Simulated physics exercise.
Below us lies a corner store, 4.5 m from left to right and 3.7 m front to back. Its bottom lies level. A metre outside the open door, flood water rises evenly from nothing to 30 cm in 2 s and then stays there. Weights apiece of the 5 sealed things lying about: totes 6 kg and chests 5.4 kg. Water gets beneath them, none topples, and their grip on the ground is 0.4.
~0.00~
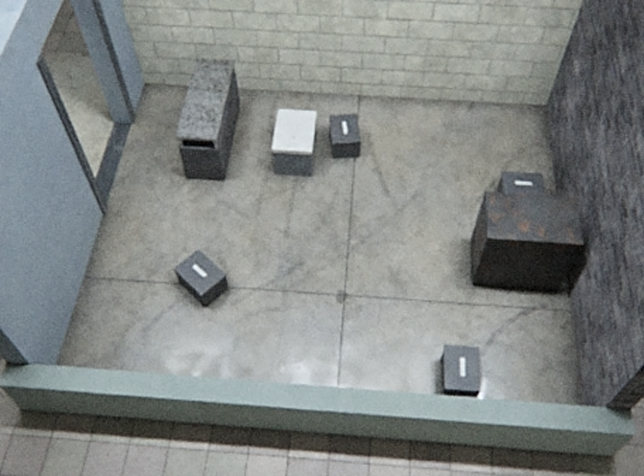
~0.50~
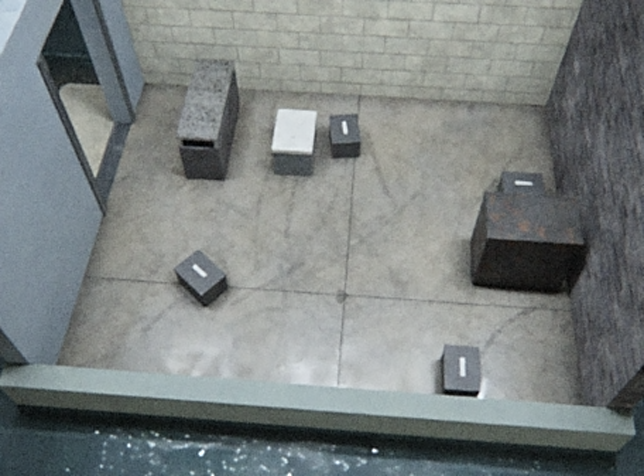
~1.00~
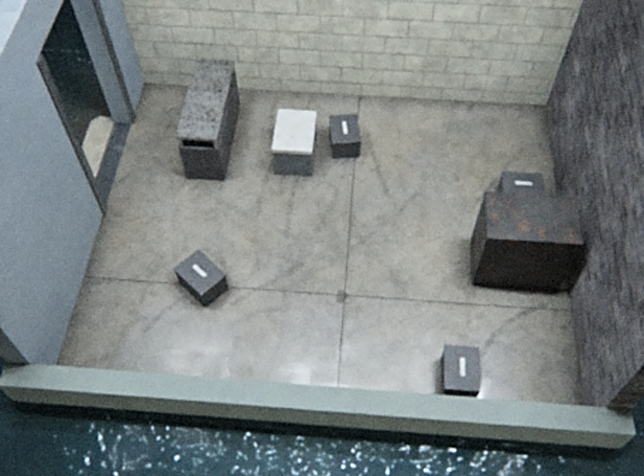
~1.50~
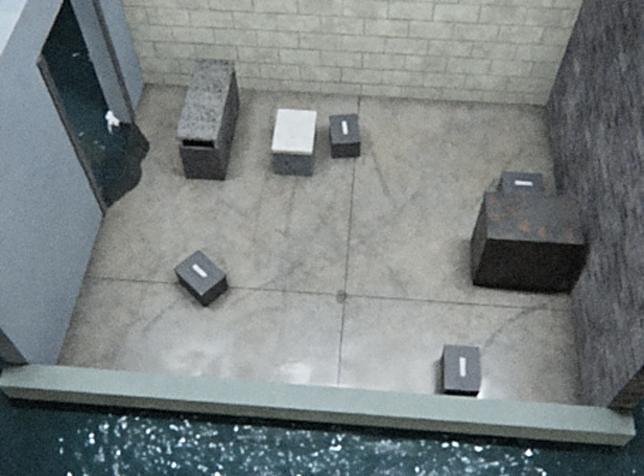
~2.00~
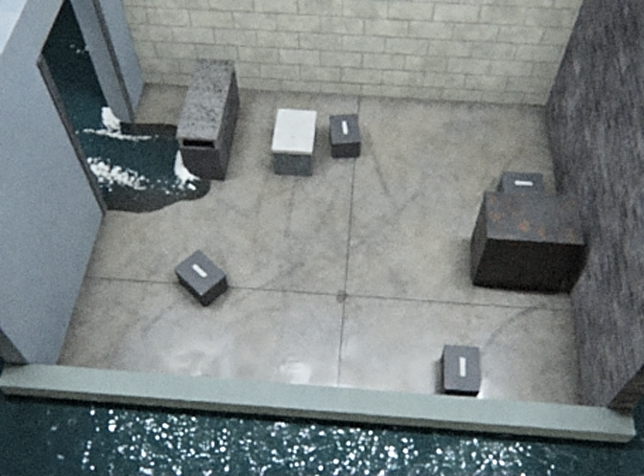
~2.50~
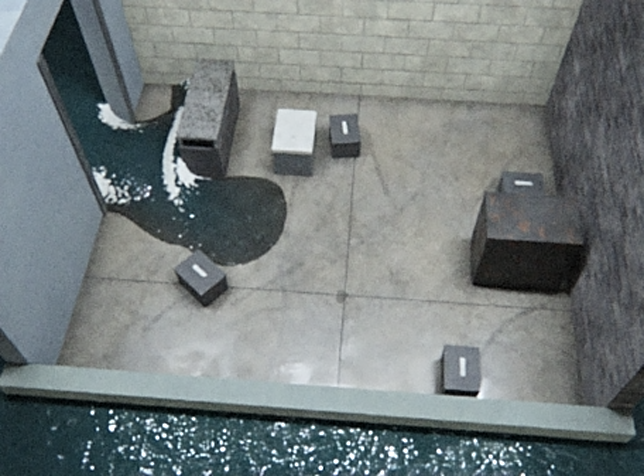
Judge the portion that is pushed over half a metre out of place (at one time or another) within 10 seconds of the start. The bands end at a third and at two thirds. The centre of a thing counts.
That comes to at least two thirds.
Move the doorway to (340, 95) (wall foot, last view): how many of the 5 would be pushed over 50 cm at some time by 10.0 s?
In that case 5 of them.
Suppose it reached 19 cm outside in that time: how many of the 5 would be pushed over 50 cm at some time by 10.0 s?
Then 2.
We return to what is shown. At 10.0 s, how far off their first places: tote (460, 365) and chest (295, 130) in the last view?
In that order: 120 cm, 50 cm.
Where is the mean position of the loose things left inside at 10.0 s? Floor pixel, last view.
At about (323, 193).
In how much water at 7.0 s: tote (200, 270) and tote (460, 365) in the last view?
Roughly 9 and 17 cm.
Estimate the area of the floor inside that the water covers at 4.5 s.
About 14 m2.
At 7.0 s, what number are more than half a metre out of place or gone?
By then 2.
After 3.5 s 1 of 5 are over 50 cm from their spots; 0 afloat.
After 4.5 s 1 of 5 are over 50 cm from their spots; 1 afloat.
After 7.0 s 2 of 5 are over 50 cm from their spots; 4 afloat.
After 10.0 s 5 of 5 are over 50 cm from their spots, and 5 have been at some point; 5 afloat.
